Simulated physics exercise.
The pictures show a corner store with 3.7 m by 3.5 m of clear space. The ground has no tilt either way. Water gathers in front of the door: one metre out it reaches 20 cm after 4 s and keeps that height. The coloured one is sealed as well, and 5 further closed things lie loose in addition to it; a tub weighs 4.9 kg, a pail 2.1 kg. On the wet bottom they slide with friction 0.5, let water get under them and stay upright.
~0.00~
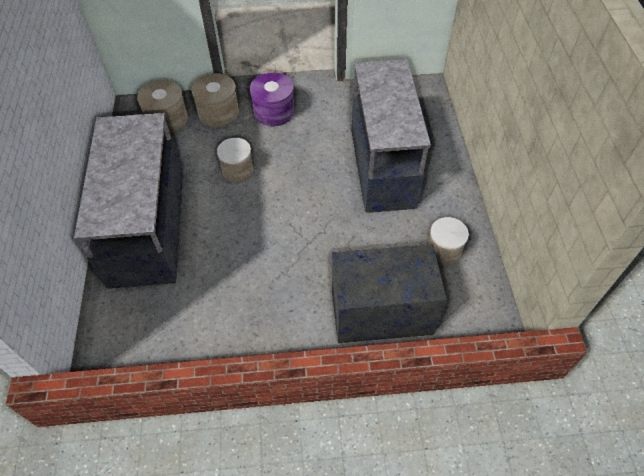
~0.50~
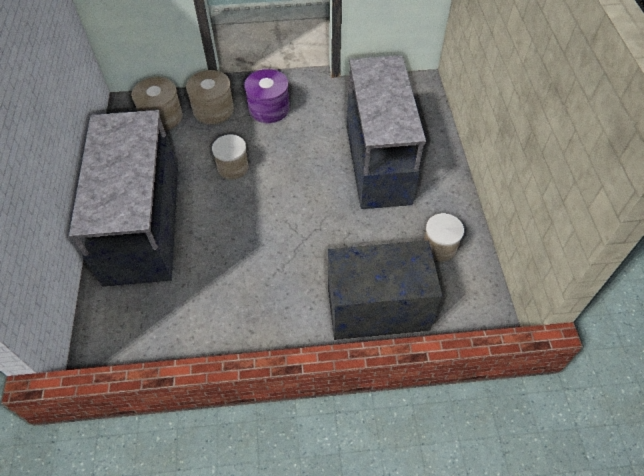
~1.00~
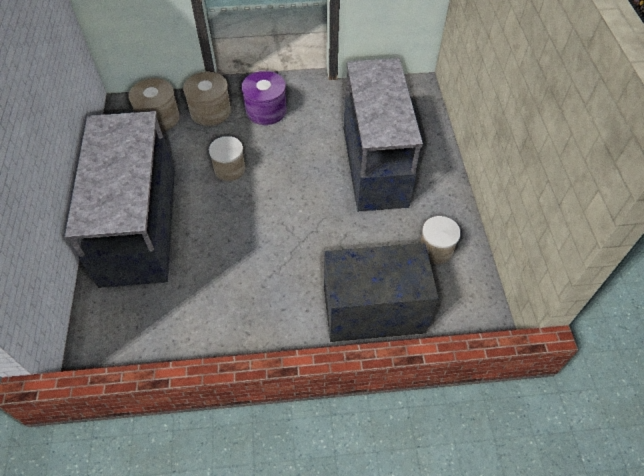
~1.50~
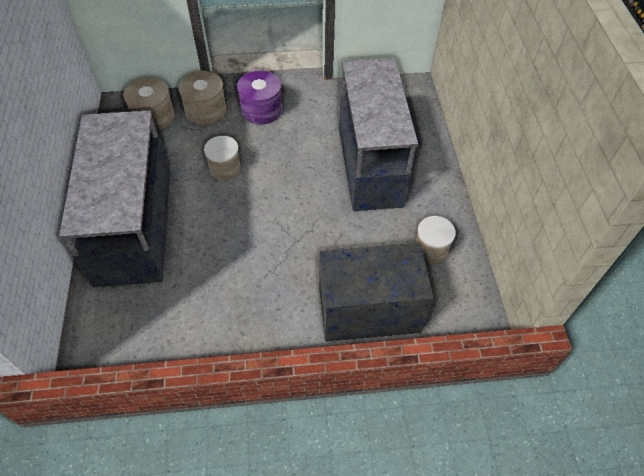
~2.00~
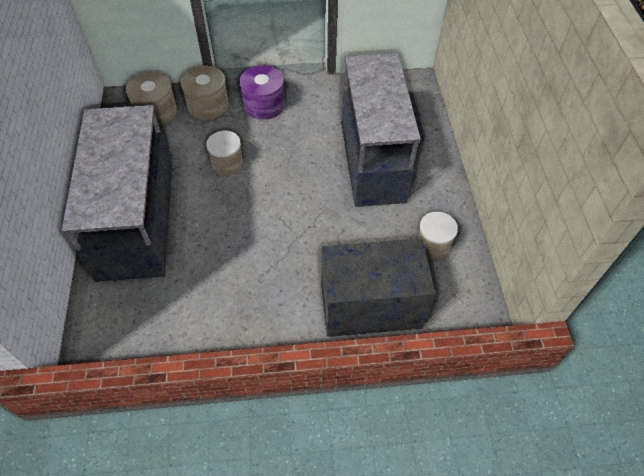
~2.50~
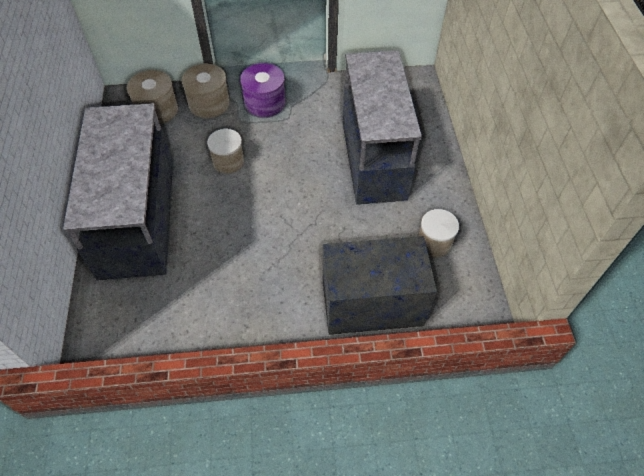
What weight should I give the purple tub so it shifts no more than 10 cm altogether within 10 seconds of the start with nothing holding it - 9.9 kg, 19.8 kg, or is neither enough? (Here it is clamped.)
Neither is enough.
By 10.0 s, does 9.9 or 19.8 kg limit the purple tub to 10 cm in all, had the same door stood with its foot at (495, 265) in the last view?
Then only the bigger mass works.
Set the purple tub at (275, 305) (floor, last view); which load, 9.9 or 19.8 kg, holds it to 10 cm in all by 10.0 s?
The answer: No weight will do.
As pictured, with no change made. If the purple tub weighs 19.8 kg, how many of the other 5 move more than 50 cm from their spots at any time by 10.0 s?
It works out to 4.
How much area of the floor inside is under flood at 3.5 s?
At that time the wet patch spans about 2.0 m2.
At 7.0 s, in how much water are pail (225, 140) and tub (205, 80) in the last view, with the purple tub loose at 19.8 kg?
8 and 7 cm.
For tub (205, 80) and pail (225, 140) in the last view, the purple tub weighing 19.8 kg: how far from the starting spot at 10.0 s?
Net displacement, in order: 60 cm; 200 cm.
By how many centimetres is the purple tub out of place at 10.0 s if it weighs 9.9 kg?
Around 250 centimetres out of place.
After 3.5 s the purple tub would be 40 cm from its start with 9.9 kg and 3 cm from its start with 19.8 kg; 7 cm of water round it then.
After 4.5 s the purple tub would be 104 cm from its start with 9.9 kg and 26 cm from its start with 19.8 kg; 6 cm of water round it then.
After 7.0 s the purple tub would be 256 cm from its start with 9.9 kg and 61 cm from its start with 19.8 kg; 6 cm of water round it then.
After 10.0 s the purple tub would be 237 cm from its start with 9.9 kg and 118 cm from its start with 19.8 kg; 10 cm of water round it then.
